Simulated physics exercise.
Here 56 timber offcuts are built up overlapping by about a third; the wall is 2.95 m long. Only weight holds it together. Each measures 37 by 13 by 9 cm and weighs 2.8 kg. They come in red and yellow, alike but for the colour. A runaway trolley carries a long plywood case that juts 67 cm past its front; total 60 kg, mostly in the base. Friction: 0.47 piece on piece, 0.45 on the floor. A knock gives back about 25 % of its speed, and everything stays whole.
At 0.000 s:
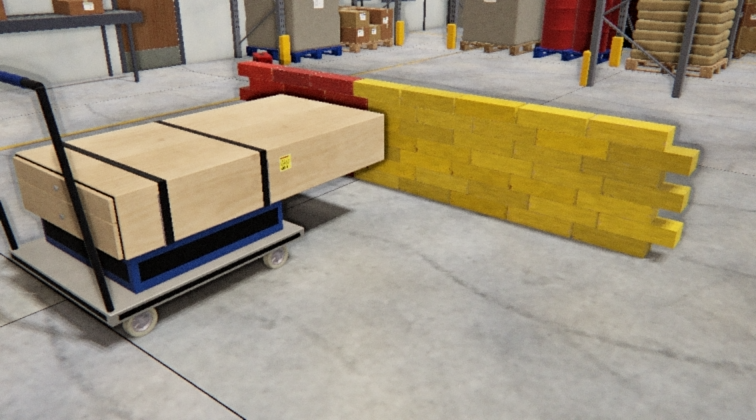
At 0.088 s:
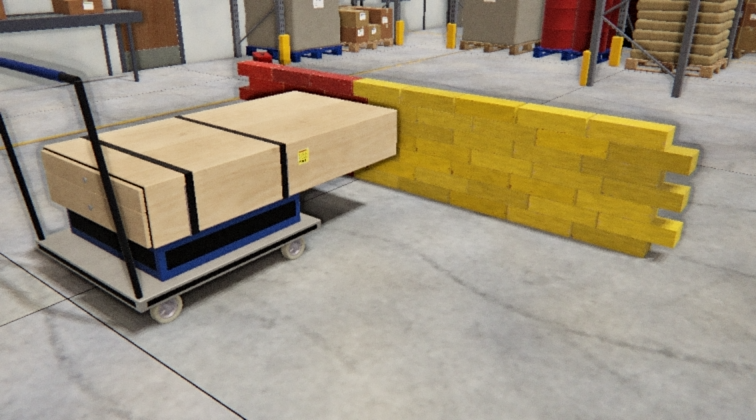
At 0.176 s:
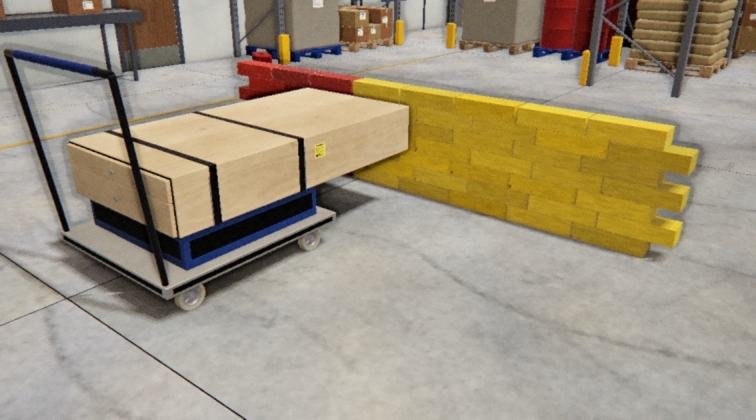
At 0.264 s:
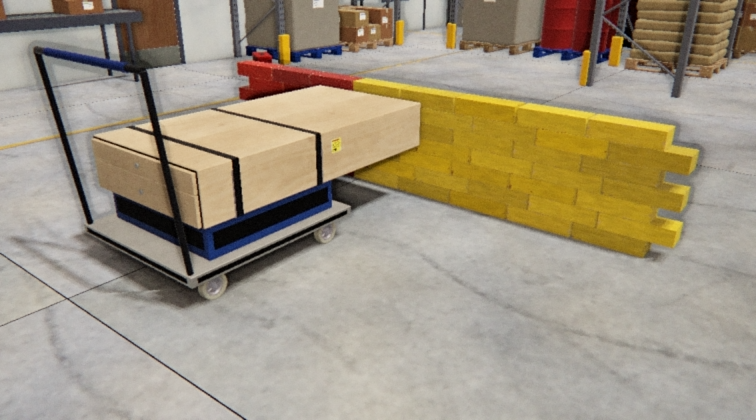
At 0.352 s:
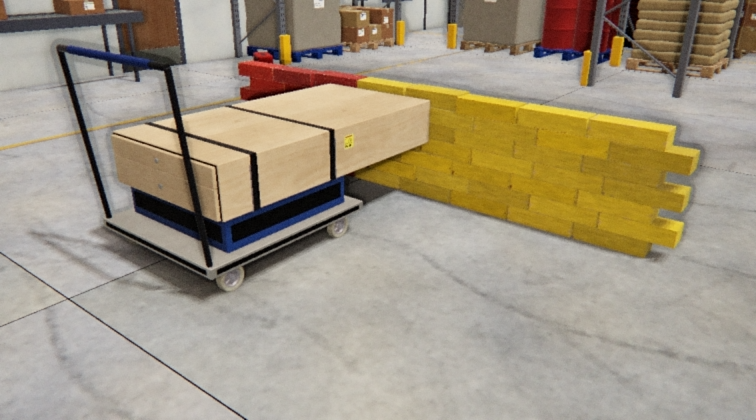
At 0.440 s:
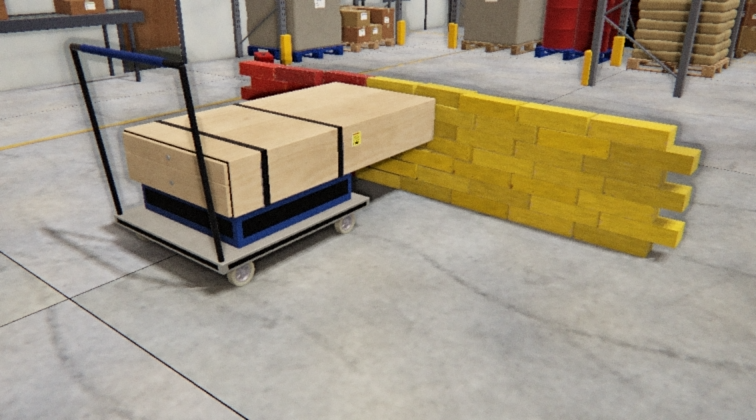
A long wooden crate strapped on a flat trolley rolls right across a warehouse floor toward a low wall of red and yellow blocks. Its front end closes the gap and meets the wall, then pushes slightly into it, and some blocks shift a little, with upper ones tilting slightly.
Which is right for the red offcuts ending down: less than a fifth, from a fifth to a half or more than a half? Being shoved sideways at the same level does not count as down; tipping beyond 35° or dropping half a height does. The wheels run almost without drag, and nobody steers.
The part is between a fifth and a half.
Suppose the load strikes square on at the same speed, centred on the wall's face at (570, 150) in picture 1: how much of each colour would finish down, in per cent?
In that case red 0, yellow 50 per cent.
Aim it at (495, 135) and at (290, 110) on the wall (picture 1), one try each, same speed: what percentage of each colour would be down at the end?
Red 0 then 90, yellow 60 then 10 per cent.
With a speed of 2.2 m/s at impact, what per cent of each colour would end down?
In that case red 20, yellow 30 per cent.
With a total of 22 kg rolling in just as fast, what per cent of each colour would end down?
In that case red 0, yellow 0 per cent.
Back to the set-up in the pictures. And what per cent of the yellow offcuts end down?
By colour: Yellow 40 per cent.
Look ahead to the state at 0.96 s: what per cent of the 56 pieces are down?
At that moment 40 per cent.
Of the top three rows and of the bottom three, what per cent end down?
Top 60, bottom 10 per cent.
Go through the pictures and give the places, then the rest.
In the first frame (each place is the centre of the face we see best), load (378, 131) 41 cm short of the wall; top red offcut (331, 85); top yellow offcut (484, 111); all as stacked.
The second frame shows load (391, 126) 29 cm short of the wall; top red offcut (330, 84).
The third frame shows load (403, 121) 18 cm short of the wall; top red offcut (330, 84).
The fourth frame shows load (415, 118) 6 cm short of the wall; top red offcut (330, 84).
The fifth frame shows load (424, 115) 30 mm into the wall's line; top red offcut (335, 83) moved 38 mm; 12 have shifted.
The sixth frame shows load (430, 113) 9 cm into the wall's line; top red offcut (344, 81) tilted 5°; top yellow offcut (486, 108) tilted 3°; 20 have shifted.
By 0.68 s, load 18 cm past the wall's line, still rolling; 4 of the 21 red offcuts down (8 of 56 in all colours); top red offcut tilted 38°, 12 cm lower; top yellow offcut tilted 26°.
By 0.96 s, load 28 cm past the wall's line, still rolling; 6 of the 21 red offcuts down (21 of 56 in all colours); top red offcut on its side; top yellow offcut on its side.
When it is over (2.3 s), load 52 cm past the wall's line, still rolling; 6 of the 21 red offcuts down (21 of 56 in all colours); top red offcut on its side; top yellow offcut on its side. That is 29 per cent. In pixels of the last frame, middles, top red offcut near (384, 137), top yellow offcut near (562, 178).
